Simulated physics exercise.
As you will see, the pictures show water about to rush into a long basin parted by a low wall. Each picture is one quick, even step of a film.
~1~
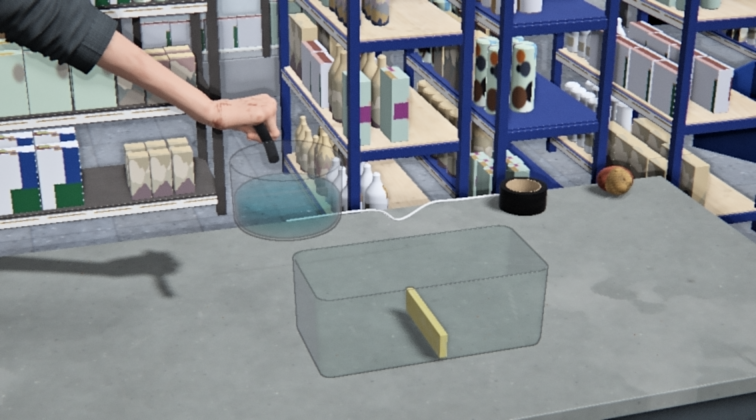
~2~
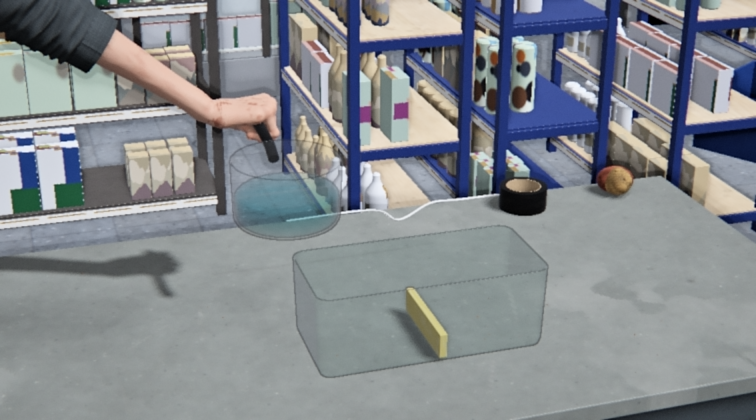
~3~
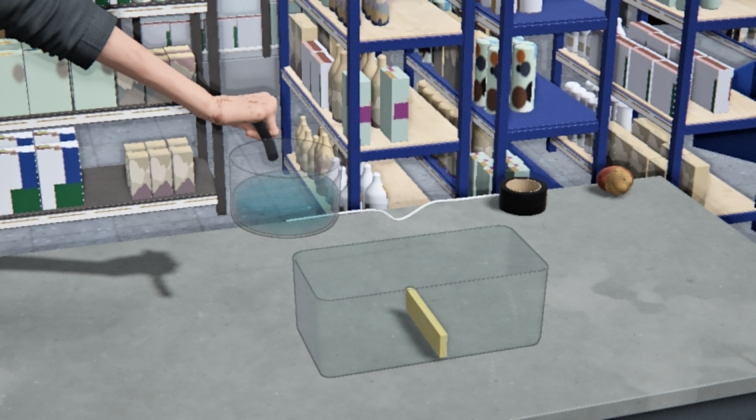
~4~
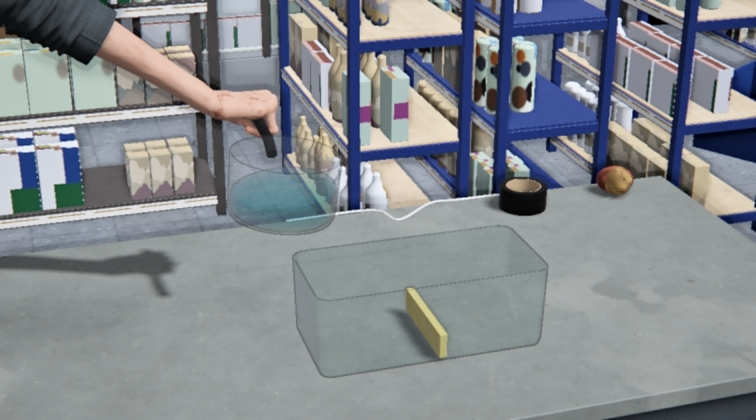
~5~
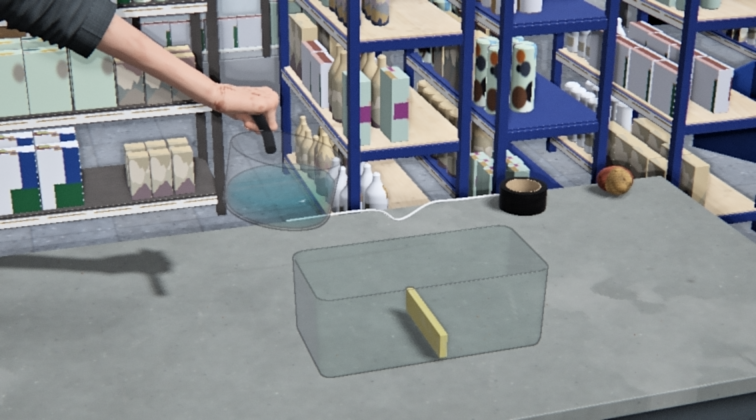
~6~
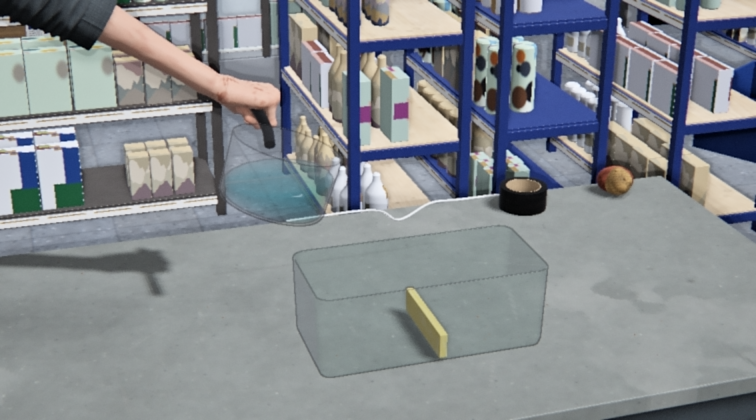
The video shows a hand holding a clear round container of blue water above a gray counter, slowly tilting it rightward toward a transparent rectangular basin with a low yellow wall inside, while the basin and nearby objects stay still.
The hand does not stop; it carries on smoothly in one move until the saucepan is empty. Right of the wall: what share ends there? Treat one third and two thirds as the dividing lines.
By the end, between a third and two thirds sits to the right of the wall.
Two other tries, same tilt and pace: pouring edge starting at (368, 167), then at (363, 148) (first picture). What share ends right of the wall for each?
Start one gives some 80 %, start two some 75 %.
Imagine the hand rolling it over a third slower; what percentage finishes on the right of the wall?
Roughly 35 in a hundred.
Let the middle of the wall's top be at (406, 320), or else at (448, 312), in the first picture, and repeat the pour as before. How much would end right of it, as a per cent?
80 per cent, then 10 per cent, roughly.
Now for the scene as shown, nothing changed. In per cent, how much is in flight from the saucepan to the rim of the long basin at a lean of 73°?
It comes to 15 per cent or so.
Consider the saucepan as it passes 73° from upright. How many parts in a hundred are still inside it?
Roughly 85 %.
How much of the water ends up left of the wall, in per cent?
Roughly 50 percent of it.
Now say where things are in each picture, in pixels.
It leans 0°; its right rim is at (340, 155); the water meets the walls at (235, 197) and (337, 185); the long basin's rim runs from (304, 278) to (529, 247); the wall's top is at (426, 311), in the first picture.
It leans 1°; its right rim is at (340, 155); the water meets the walls at (234, 196) and (336, 184), in the second picture.
It leans 3°; its right rim is at (340, 156); the water meets the walls at (233, 195) and (335, 181), in the third picture.
It leans 6°; its right rim is at (340, 156); the water meets the walls at (230, 193) and (334, 178), in the fourth picture.
It leans 11°; its right rim is at (339, 156); the water meets the walls at (227, 188) and (332, 174), in the fifth picture.
It leans 17°; its right rim is at (339, 156); the water meets the walls at (223, 181) and (331, 170), in the sixth picture.
A moment on, the saucepan is tipped part way and 83 per cent is still to pour, 0 is left of the wall and 0 right of it.
Next, the saucepan is tipped on its side and 24 per cent is still to pour, 16 is left of the wall and 18 right of it.
Then the saucepan is tipped on its side and 5 per cent is still to pour, 34 is left of the wall and 49 right of it.
Later the saucepan is tipped on its side and 1 per cent is still to pour, 47 is left of the wall and 48 right of it.
In the end 49 per cent lies left of the wall, 49 right of it and 2 outside.
